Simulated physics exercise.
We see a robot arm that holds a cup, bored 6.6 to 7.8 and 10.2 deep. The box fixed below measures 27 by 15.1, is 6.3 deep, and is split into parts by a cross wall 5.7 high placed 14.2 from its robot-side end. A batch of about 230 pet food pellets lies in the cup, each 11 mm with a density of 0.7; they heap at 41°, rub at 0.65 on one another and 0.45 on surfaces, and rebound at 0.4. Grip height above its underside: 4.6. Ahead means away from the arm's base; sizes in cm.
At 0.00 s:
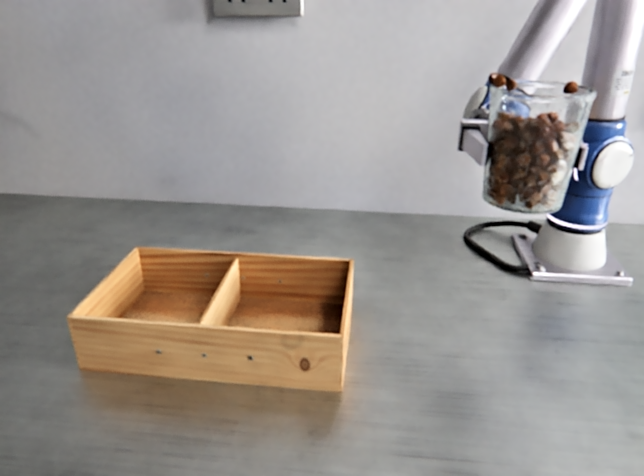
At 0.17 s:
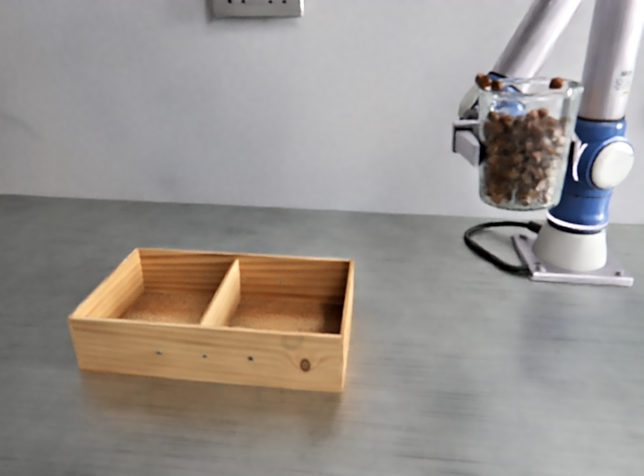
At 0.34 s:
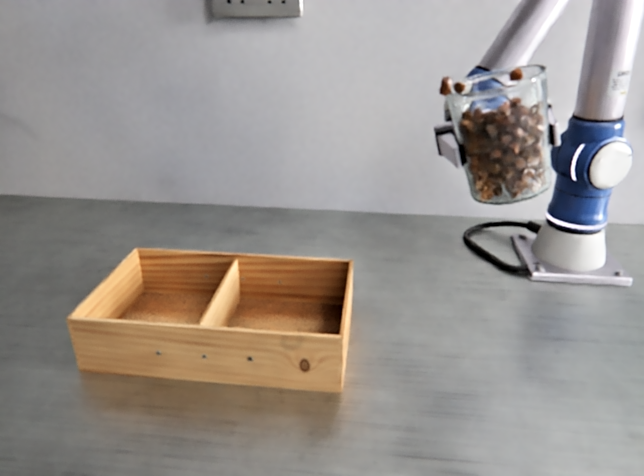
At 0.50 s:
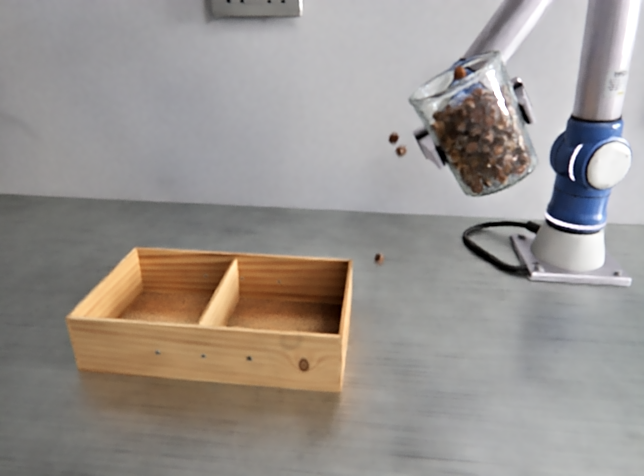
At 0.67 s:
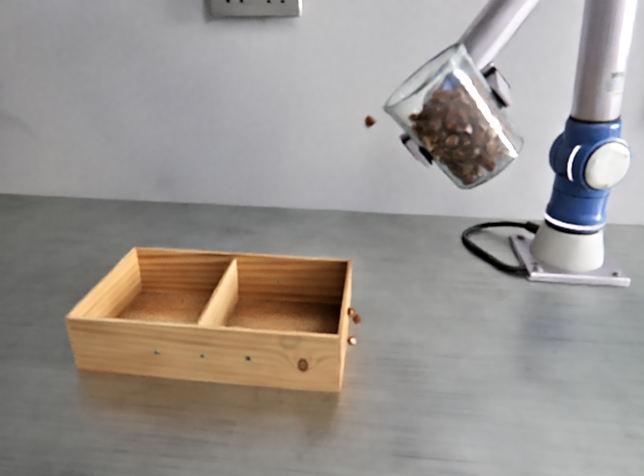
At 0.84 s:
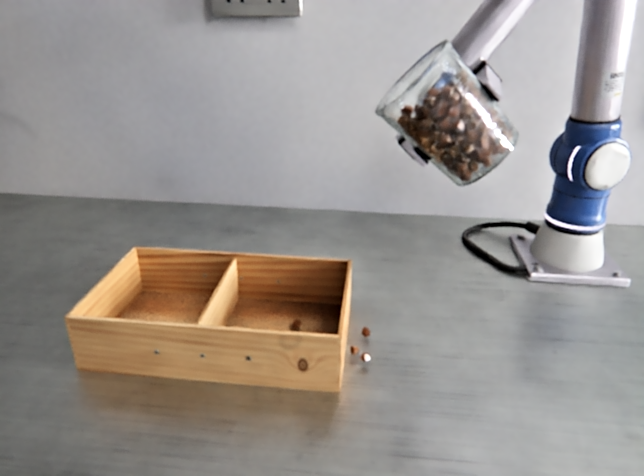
On a grey tabletop, a robot arm moving a glass of brown pellets left and tilting it, several dropping around a wooden box.
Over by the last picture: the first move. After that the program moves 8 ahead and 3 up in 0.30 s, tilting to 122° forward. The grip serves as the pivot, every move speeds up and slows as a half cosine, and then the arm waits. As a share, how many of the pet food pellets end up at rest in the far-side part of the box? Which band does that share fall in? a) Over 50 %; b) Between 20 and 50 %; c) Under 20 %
The answer is c.
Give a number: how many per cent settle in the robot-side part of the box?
Estimate: Close to 95 %.
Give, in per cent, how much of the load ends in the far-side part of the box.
Around 0 percent.
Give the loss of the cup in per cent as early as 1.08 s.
Close to 0 per cent of the load is out at that point.
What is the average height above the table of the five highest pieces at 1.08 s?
Close to 32 cm.
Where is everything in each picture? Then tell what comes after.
The cup middle at (531, 148), level; upper third of the load around (534, 129), from x 495 to 575, top at y 80; 228 in the cup, in the first frame.
The cup middle at (523, 146), tilted 4° forward; upper third of the load around (526, 126), from x 480 to 565, top at y 80, in the second frame.
The cup middle at (503, 138), tilted 16° forward; upper third of the load around (506, 118), from x 445 to 540, top at y 75; 227 in the cup, 1 in flight or on a rim, in the third frame.
The cup middle at (478, 129), tilted 31° forward; upper third of the load around (478, 112), from x 380 to 525, top at y 75; 225 in the cup, 3 in flight or on a rim, in the fourth frame.
The cup middle at (457, 122), tilted 43° forward; upper third of the load around (459, 106), from x 350 to 510, top at y 80; 224 in the cup, 2 on the table or floor, 2 in flight or on a rim, in the fifth frame.
The cup middle at (450, 120), tilted 47° forward; upper third of the load around (453, 104), from x 295 to 505, top at y 80; 224 in the cup, 3 on the table or floor, 1 in the robot-side part, in the sixth frame.
After 0.96 s, tilted 73° forward, highest piece 30 above the table; 224 in the cup, 3 on the table or floor, 1 in the robot-side part.
After 1.08 s, tilted 115° forward, highest piece 32 above the table; 224 in the cup, 3 on the table or floor, 1 in the robot-side part.
After 1.34 s, tilted 122° forward, highest piece 24 above the table; 142 in the robot-side part, 23 in the cup, 5 in the far-side part, 3 on the table or floor, 55 in flight or on a rim.
After 2.39 s, tilted 122° forward, highest piece 4 above the table; 220 in the robot-side part, 5 in the far-side part, 3 on the table or floor.
In the end, 220 in the robot-side part, 5 in the far-side part, 3 on the table or floor. That is 2 % in the far-side part of the box.
